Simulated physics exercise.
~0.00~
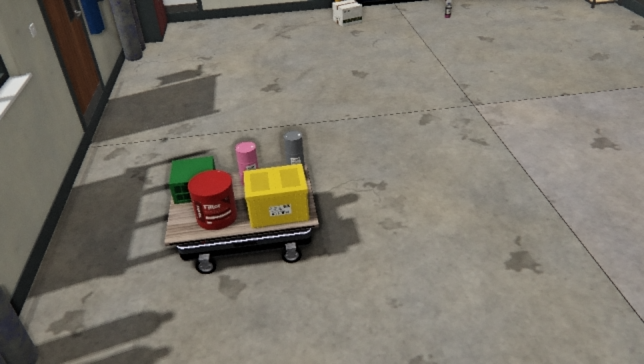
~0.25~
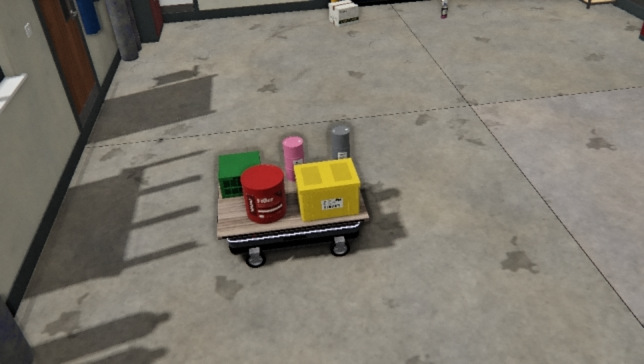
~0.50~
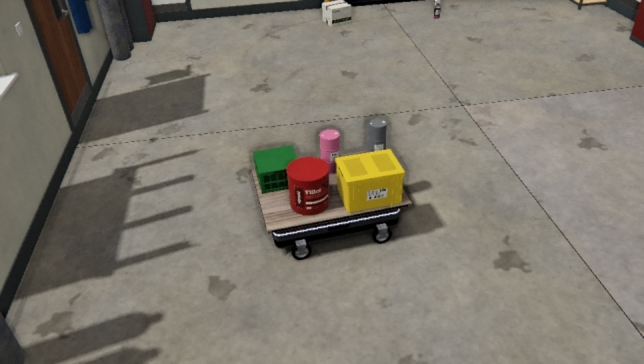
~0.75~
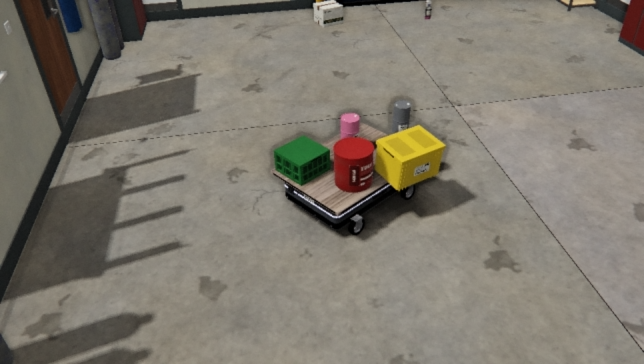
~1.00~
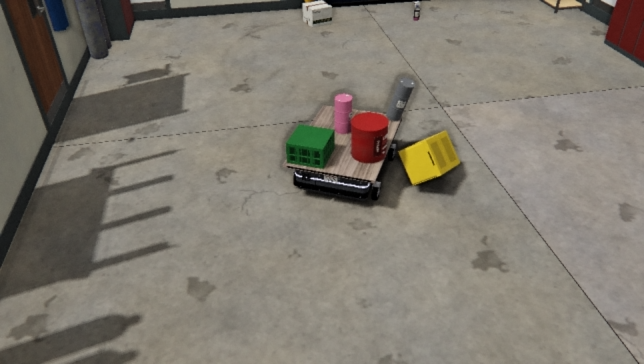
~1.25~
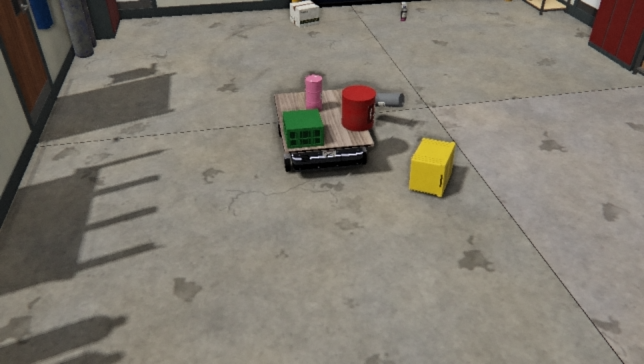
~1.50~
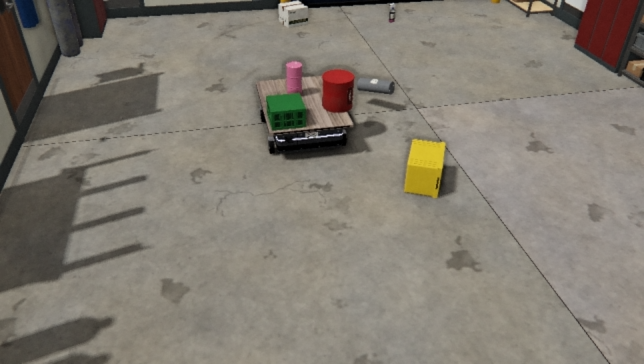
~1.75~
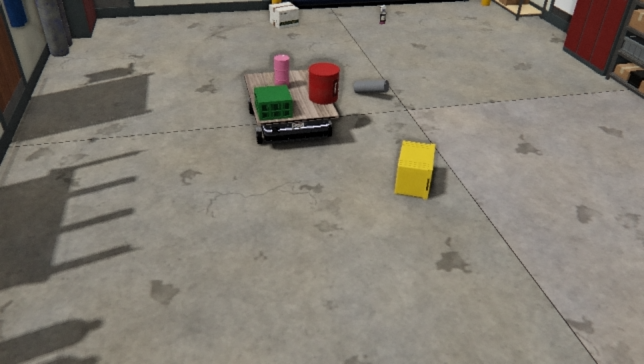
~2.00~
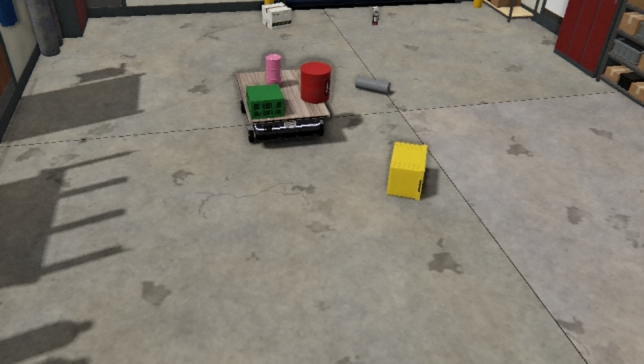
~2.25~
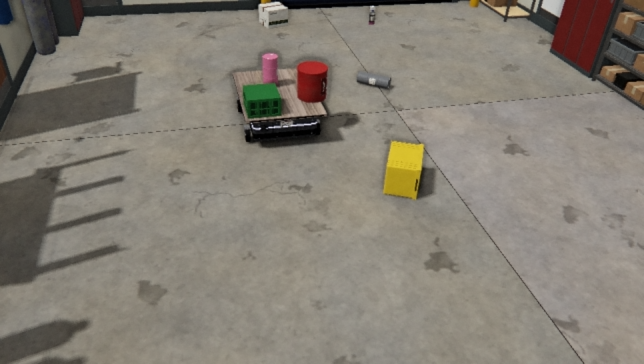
A flat cart rolling right then turning away, shedding a yellow tote and grey canister, stopping with red, pink and green items aboard.
